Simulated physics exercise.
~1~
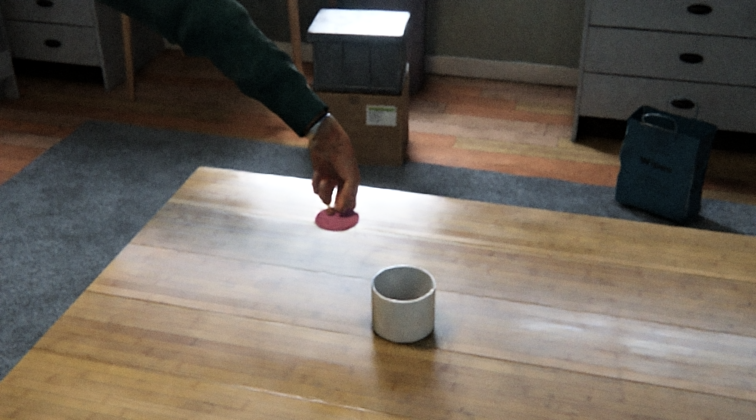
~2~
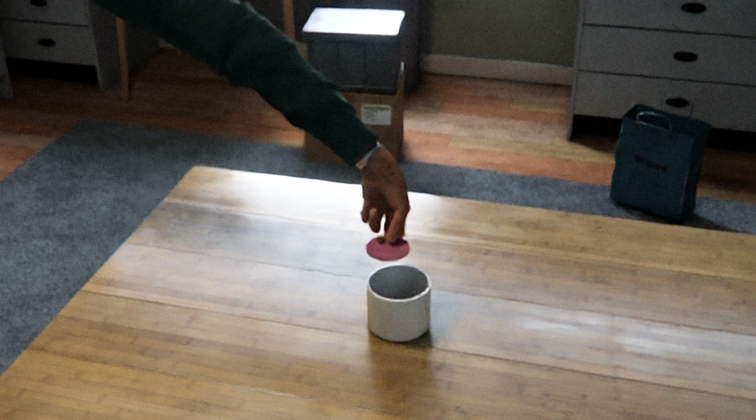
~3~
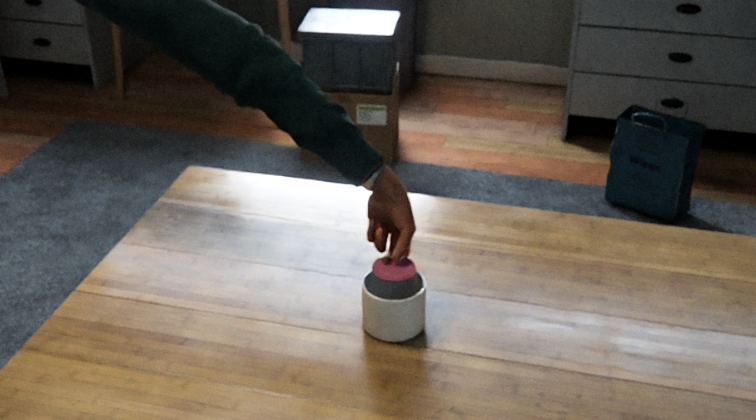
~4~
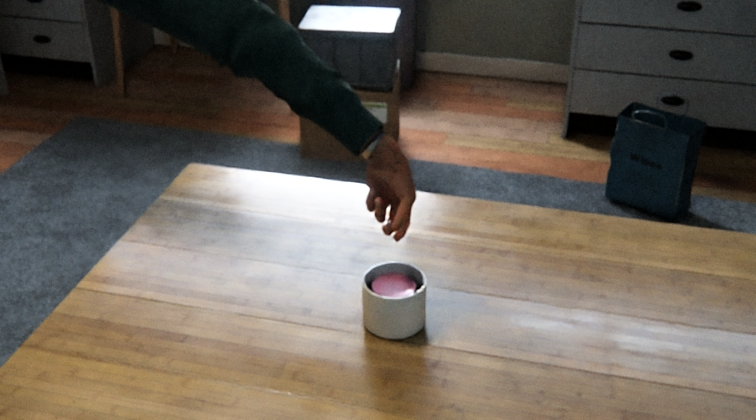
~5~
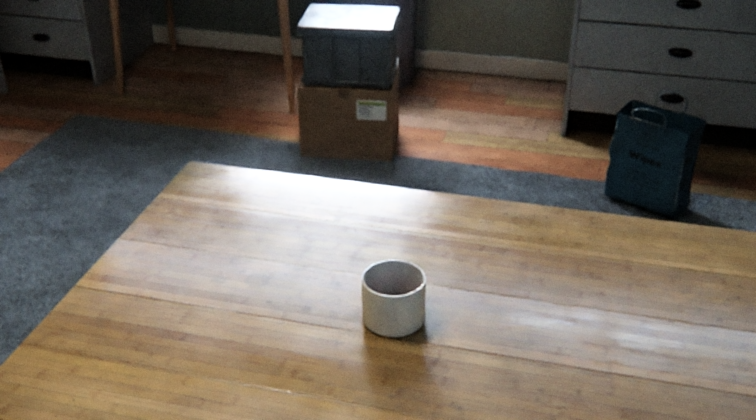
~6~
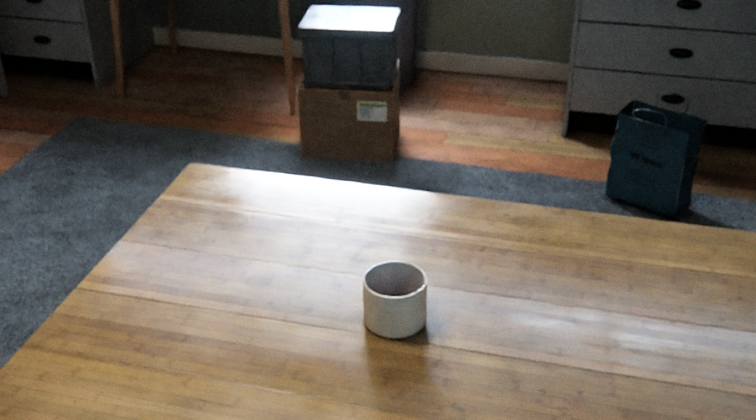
A pink disc is lowered by a hand over a pale round container and drops inside.
